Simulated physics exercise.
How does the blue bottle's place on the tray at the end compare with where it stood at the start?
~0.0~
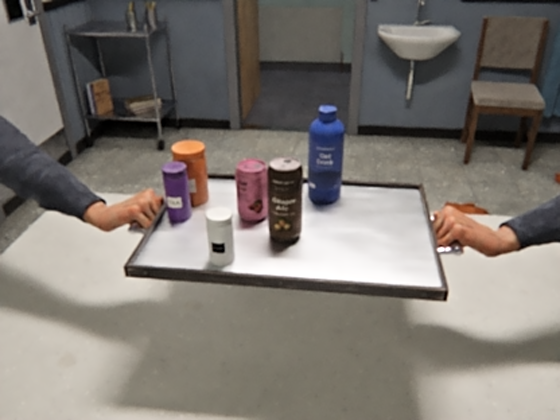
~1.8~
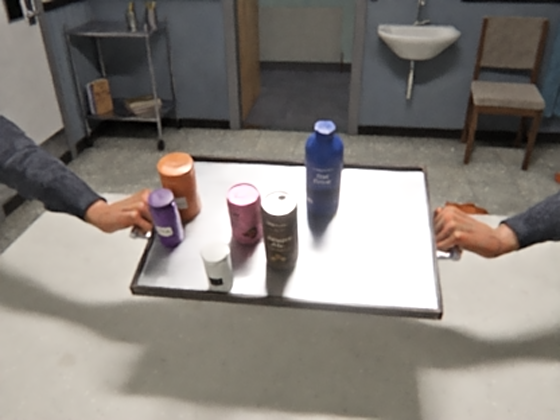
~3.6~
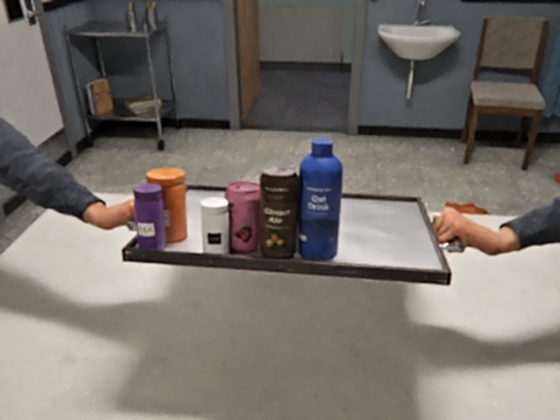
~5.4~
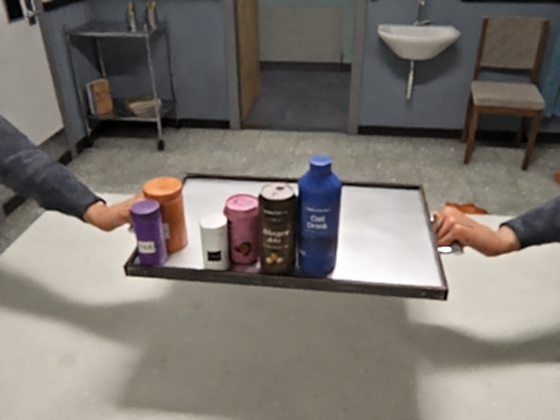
The blue bottle starts toward the back of the tray and ends nearer the front edge, still upright and beside the brown can.
Two hands tilt a tray and level it, leaving its bottle and cans shifted but upright.
